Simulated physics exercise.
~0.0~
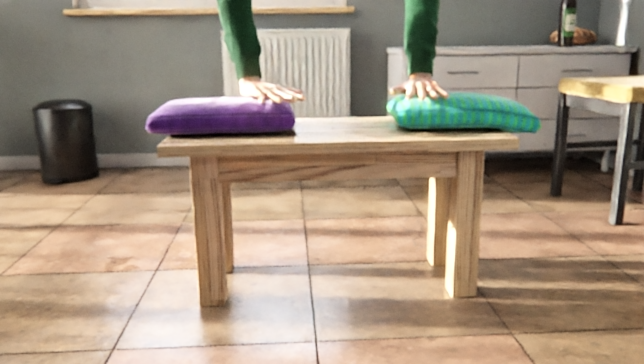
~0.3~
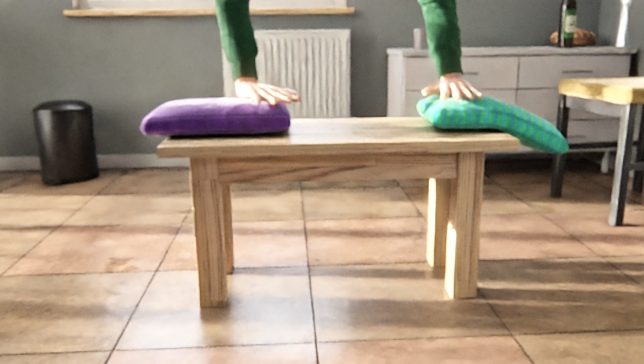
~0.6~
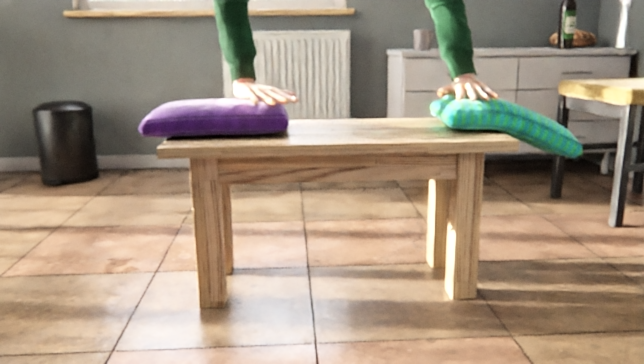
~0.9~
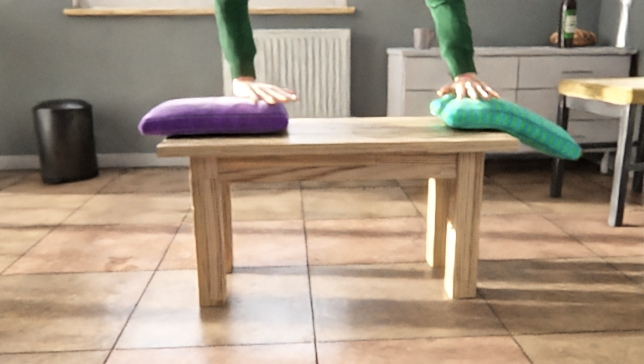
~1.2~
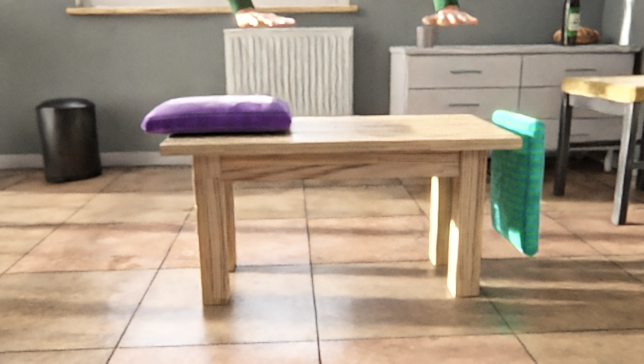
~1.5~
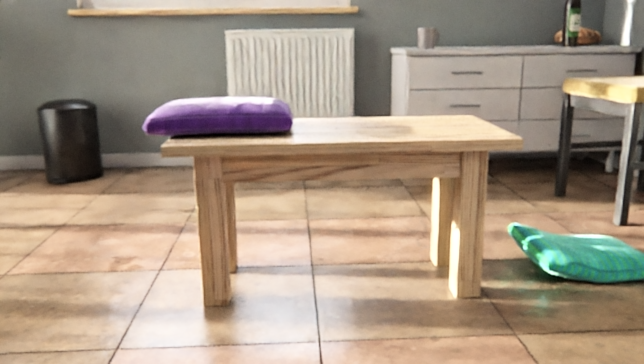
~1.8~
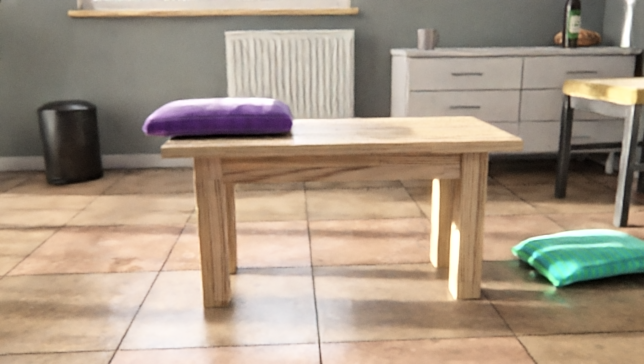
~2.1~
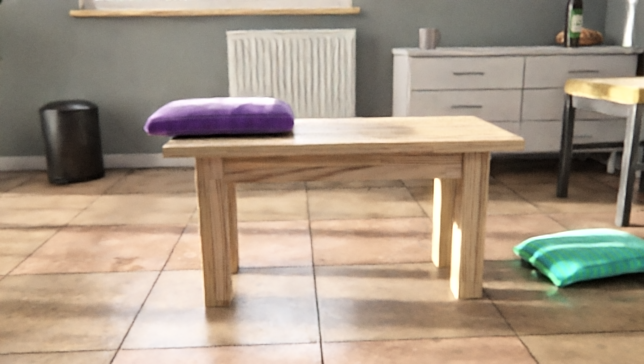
In a sunlit room with a tiled floor, two hands in green sleeves rest on a purple pillow and a turquoise pillow at opposite ends of a wooden bench. The hands slide the purple pillow slightly to the left and push the turquoise one to the right until it droops over the edge. They pause there, then lift away. The turquoise pillow tips off the end of the bench and drops to the tiles, settling a little farther right. The purple pillow stays on the bench, while the turquoise one lies still on the floor.
